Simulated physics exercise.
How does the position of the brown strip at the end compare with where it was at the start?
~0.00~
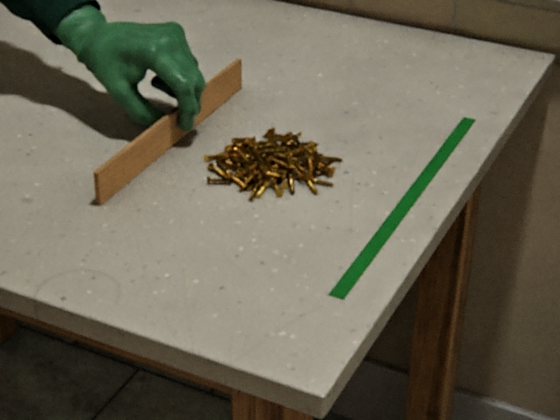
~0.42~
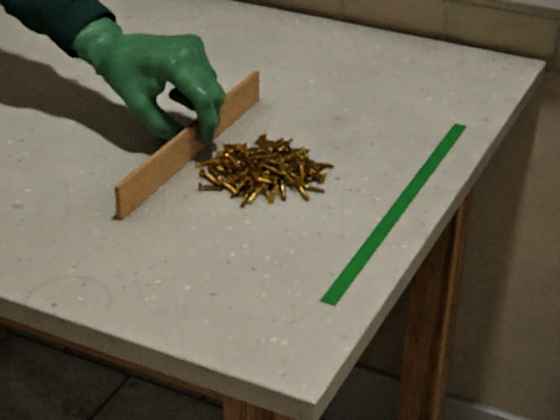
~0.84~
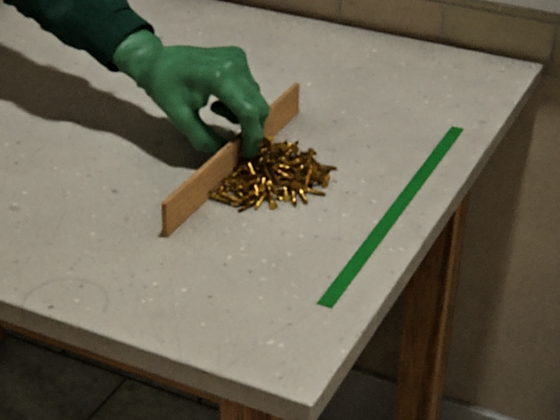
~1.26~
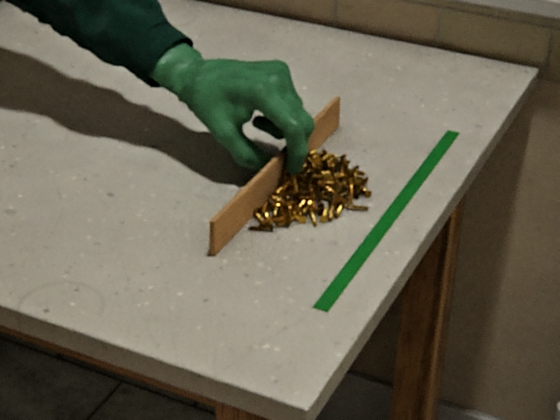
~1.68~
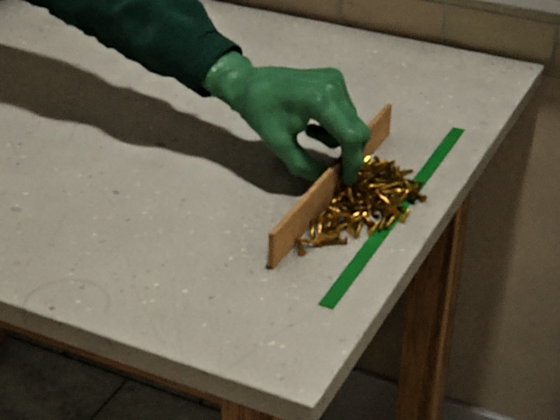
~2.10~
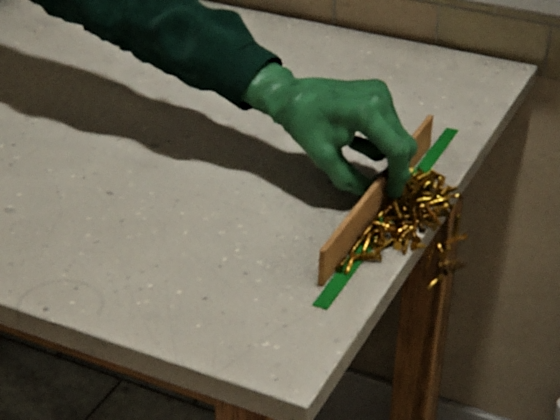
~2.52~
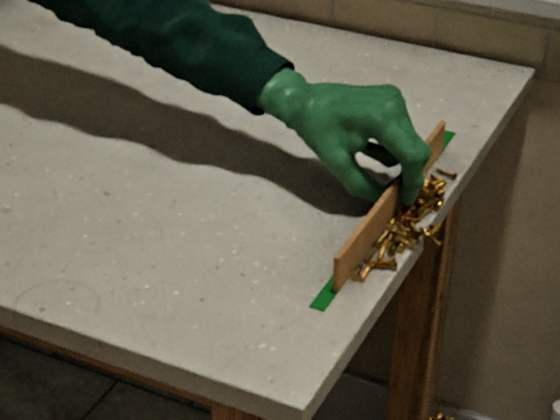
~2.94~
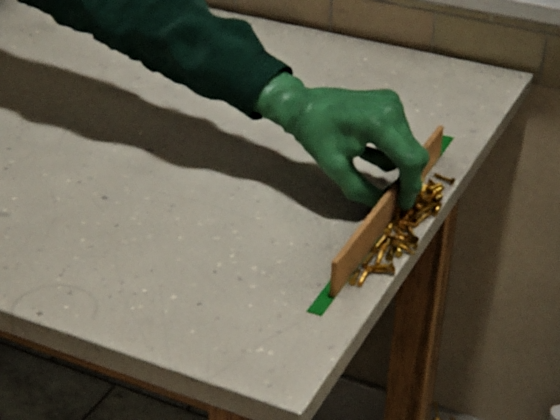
At the start the strip stands on the left of the heap, well away from the green tape. At the end it is much further right and nearer the viewer, standing at the green tape close to the table's right edge.
